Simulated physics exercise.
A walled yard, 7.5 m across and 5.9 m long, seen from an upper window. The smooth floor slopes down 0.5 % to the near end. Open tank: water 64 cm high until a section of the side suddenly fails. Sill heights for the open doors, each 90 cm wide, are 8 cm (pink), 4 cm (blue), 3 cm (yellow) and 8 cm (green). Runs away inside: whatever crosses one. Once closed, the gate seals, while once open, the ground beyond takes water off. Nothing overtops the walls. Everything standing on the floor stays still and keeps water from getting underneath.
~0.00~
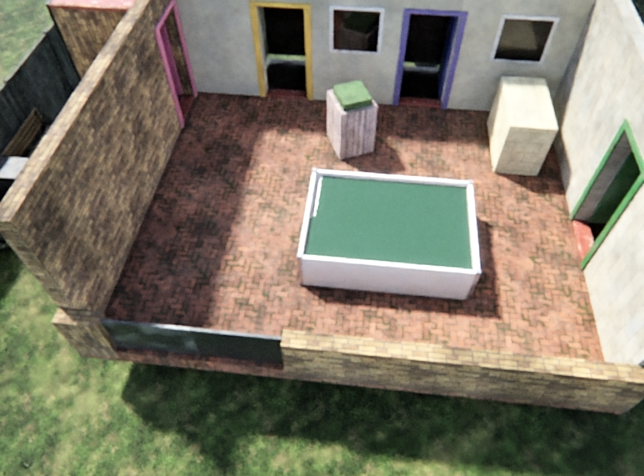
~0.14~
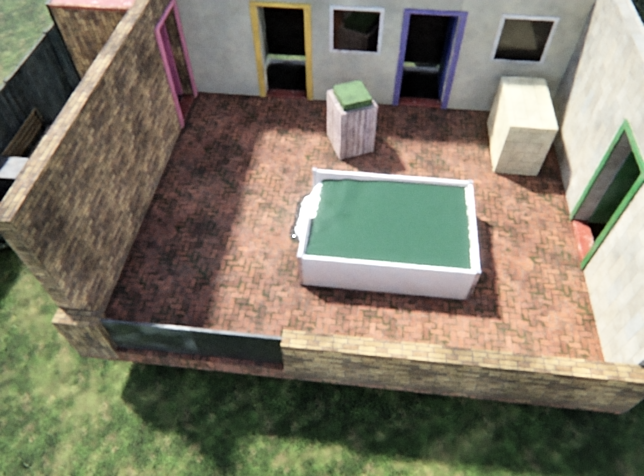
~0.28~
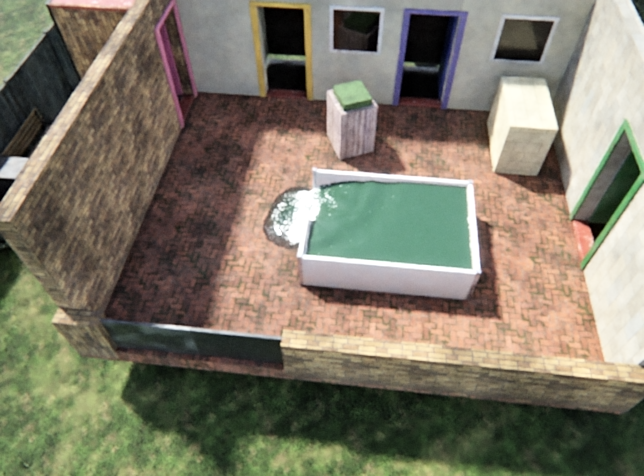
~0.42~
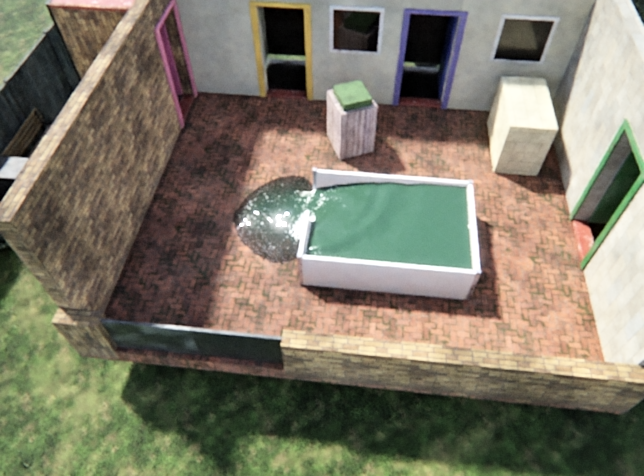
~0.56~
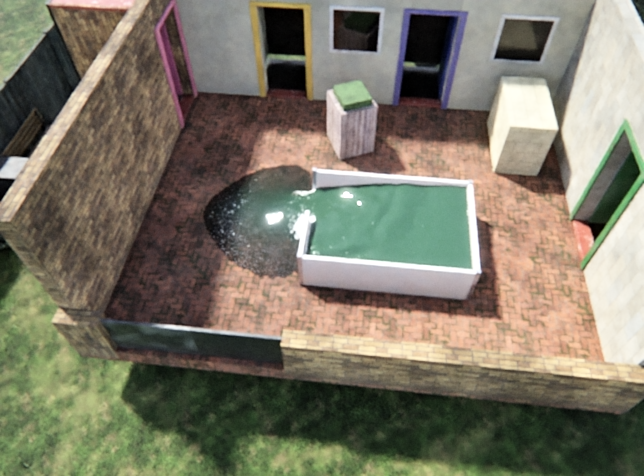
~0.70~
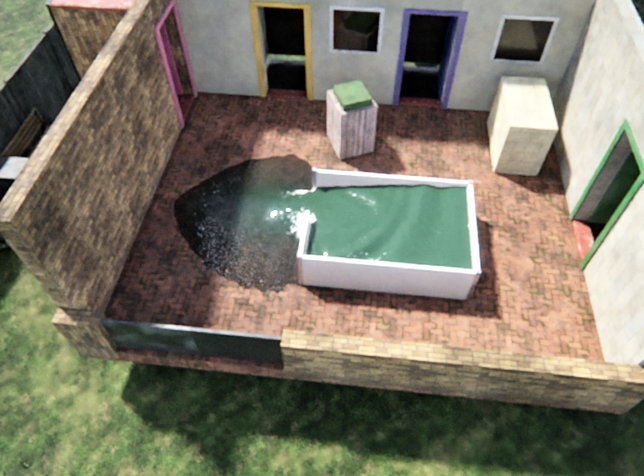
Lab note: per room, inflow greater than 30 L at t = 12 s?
Pink door yes; blue door no; yellow door yes; green door no.
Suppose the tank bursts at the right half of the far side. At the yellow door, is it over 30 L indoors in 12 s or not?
Measured against that limit, the yellow door stays within it.
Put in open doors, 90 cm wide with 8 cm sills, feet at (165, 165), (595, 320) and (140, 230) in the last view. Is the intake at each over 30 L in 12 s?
Result in order - more than that, not enough, more than that.
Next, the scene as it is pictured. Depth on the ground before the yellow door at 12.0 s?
The depth there is around 5.0 cm.
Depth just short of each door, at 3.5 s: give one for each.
Pink 16 cm, blue 0 cm, yellow 8 cm, green 0 cm.
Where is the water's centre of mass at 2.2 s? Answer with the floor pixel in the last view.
Near (314, 229).
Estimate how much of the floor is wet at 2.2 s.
Roughly 35 % of the floor.
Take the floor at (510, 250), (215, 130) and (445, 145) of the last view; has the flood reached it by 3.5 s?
Untouched, soaked, untouched.
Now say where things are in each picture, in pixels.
The first frame shows the open tank at (389, 221) is whole and still, 64 cm deep.
In the second frame, water pours out at (314, 211) and has run 0.5 m, to a hidden place; typically 5 cm deep outside, 64 cm at the open tank's back.
In the third frame, the front is at (269, 231), 0.8 m from the gap at (314, 212); 0.7 m2 of floor is under water; 64 cm left at the back of the open tank.
In the fourth frame, the front is at (239, 223), 1.3 m from the gap at (314, 212); 1.7 m2 of floor is under water; 64 cm left at the back of the open tank.
In the fifth frame, the front is at (208, 212), 1.9 m from the gap at (314, 212); 3.0 m2 of floor is under water; 64 cm left at the back of the open tank.
In the sixth frame, water pours out at (314, 212) and has run 2.4 m, to (182, 200); typically 4 cm deep outside, 64 cm at the open tank's back.
After 1.4 s water covers 25 % of the floor and is deepest (32 cm) near (300, 212); pink door not reached, blue door not reached, yellow door not reached, green door not reached.
After 2.2 s water covers 35 % of the floor and is deepest (28 cm) near (149, 207); pink door 14 cm at the sill, 1 L in, blue door not reached, yellow door not reached, green door not reached.
After 3.5 s water covers 40 % of the floor and is deepest (26 cm) near (96, 334); pink door 16 cm at the sill, 32 L in, blue door not reached, yellow door 8 cm at the sill, 1 L in, green door not reached.
After 7.0 s water covers 75 % of the floor and is deepest (16 cm) near (607, 386); pink door 13 cm at the sill, 123 L in, blue door 5 cm at the sill, 1 L in, yellow door 7 cm at the sill, 31 L in, green door not reached.
After 12.0 s water covers 100 % of the floor and is deepest (11 cm) near (607, 386); pink door 8 cm at the sill, 144 L in, blue door 3 cm at the sill, 3 L in, yellow door 5 cm at the sill, 61 L in, green door 6 cm at the sill, 0 L in.
